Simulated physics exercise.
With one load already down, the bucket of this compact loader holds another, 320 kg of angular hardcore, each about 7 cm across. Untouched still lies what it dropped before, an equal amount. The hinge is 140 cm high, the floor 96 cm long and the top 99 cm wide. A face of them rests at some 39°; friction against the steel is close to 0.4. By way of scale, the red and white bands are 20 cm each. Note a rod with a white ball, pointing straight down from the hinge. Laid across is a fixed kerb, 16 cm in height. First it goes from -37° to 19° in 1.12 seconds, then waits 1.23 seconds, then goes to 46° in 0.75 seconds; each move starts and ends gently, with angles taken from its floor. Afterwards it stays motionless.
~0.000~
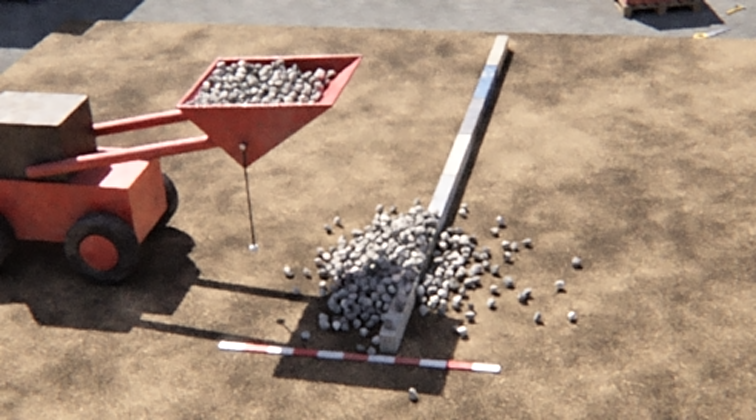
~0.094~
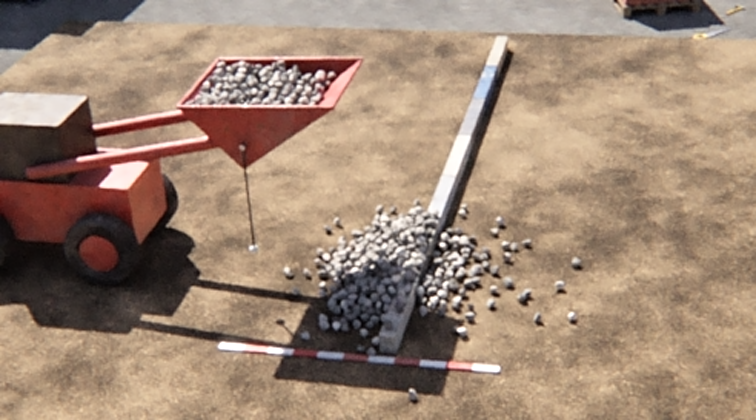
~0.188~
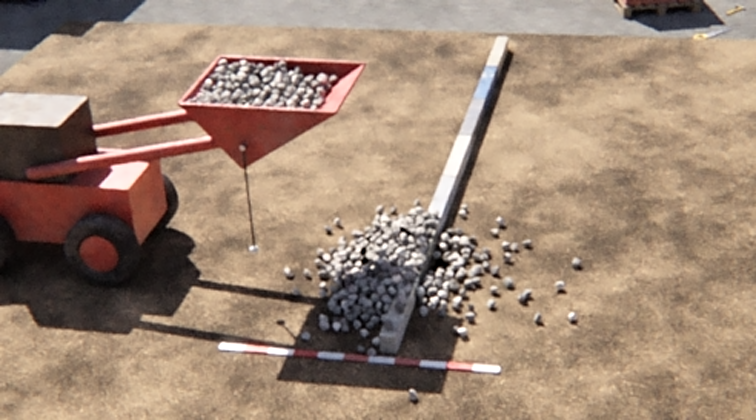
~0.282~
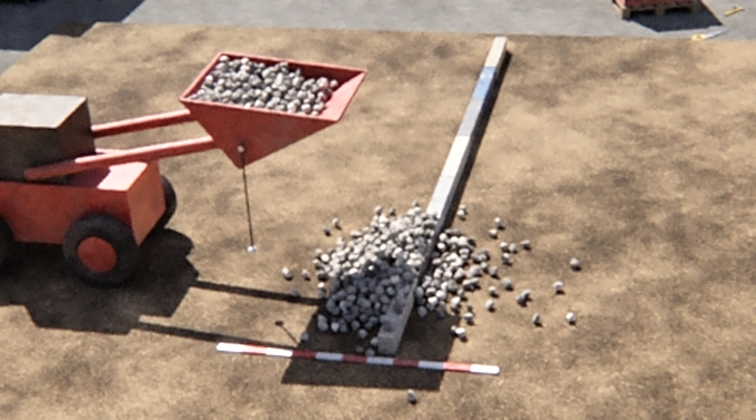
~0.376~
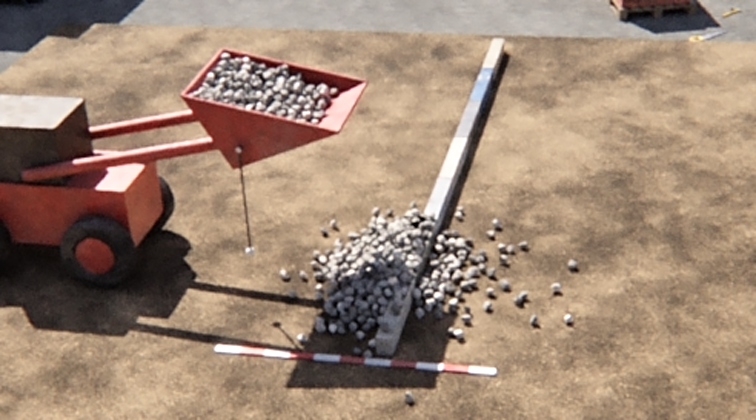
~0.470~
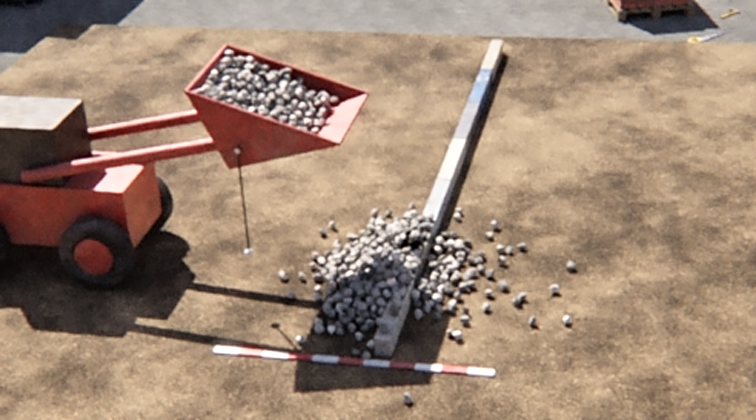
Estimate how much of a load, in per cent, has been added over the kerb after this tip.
Roughly 12 per cent of a load has been added.
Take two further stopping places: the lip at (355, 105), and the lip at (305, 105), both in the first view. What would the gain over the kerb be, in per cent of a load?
Case one about 30 %, case two about 0 %.
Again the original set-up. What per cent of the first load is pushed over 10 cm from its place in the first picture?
Around 5 in a hundred.
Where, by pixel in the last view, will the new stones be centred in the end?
Centre: Approx. (357, 256).
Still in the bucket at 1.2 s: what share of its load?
About 100 percent is still in there.
After 0.8 s the floor is at 10°; in per cent of one load, 100 in the bucket, 85 on this side of the kerb, 15 over the kerb; the foremost stones are at (536, 290).
After 1.2 s the floor is at 19°; in per cent of one load, 100 in the bucket, 85 on this side of the kerb, 15 over the kerb; the foremost stones are at (536, 290).
After 3.5 s the floor is at 46°; in per cent of one load, 0 in the bucket, 173 on this side of the kerb, 27 over the kerb; the foremost stones are at (541, 288).
After 6.1 s the floor is at 46°; in per cent of one load, 0 in the bucket, 173 on this side of the kerb, 27 over the kerb; the foremost stones are at (541, 288). Net gain over the kerb, 12.
